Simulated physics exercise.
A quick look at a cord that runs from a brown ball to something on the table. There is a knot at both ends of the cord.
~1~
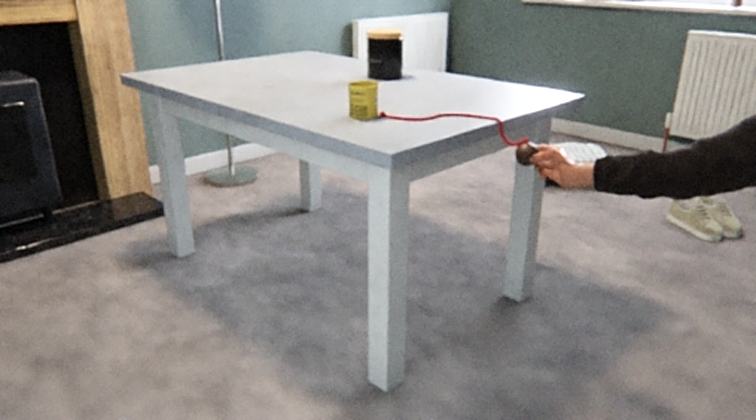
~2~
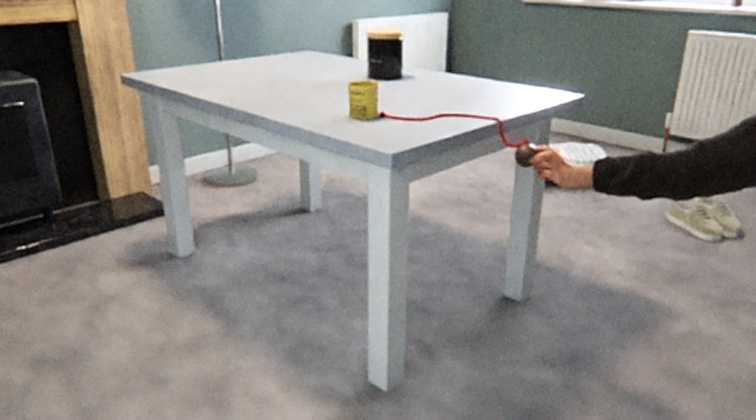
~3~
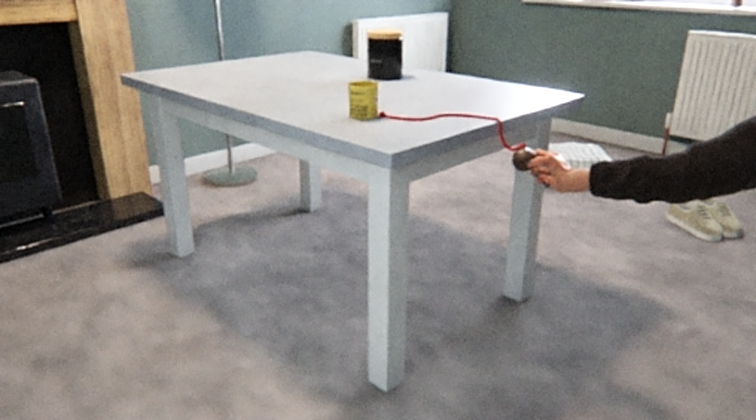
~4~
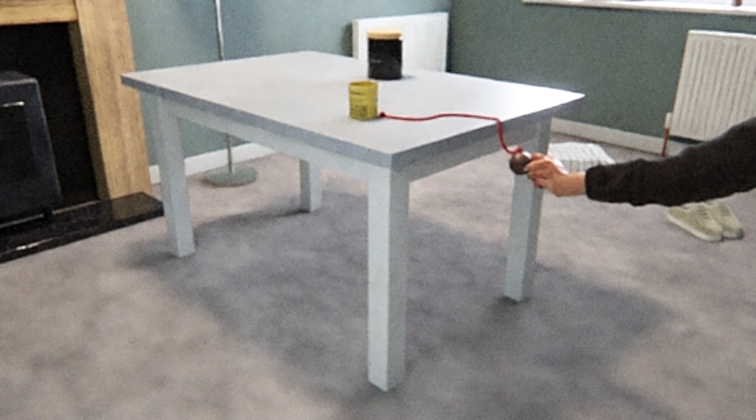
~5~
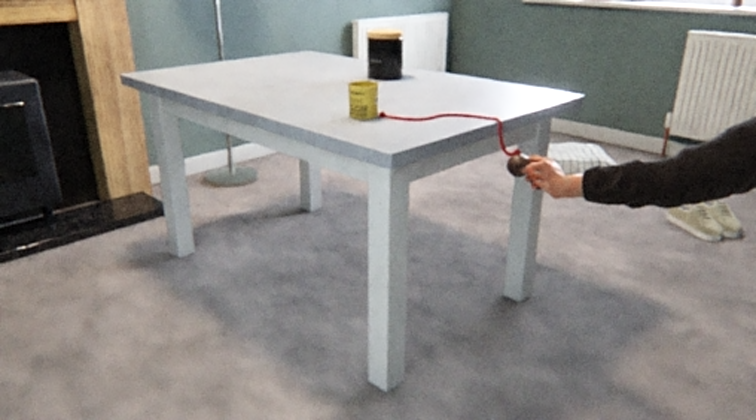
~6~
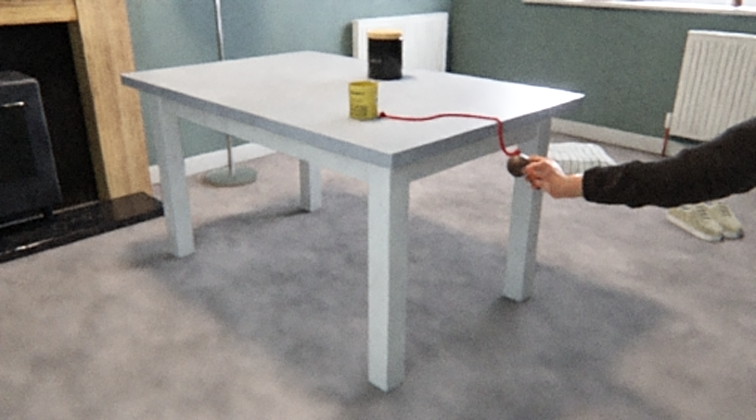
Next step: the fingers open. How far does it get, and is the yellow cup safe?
The brown ball goes all the way down; the yellow cup is yanked off.
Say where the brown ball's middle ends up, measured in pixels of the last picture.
I'd mark the resting spot at about (464, 356).
Then, 0.48 s past the final frame, ball in the air near (467, 308); canister still; cup over the edge.
Then, 0.92 s past the final frame, ball on the floor near (455, 366); canister still; cup down on the floor.
When it is over, ball on the floor near (464, 356); canister still; cup down on the floor. The brown ball lands on the floor and the yellow cup follows it down.
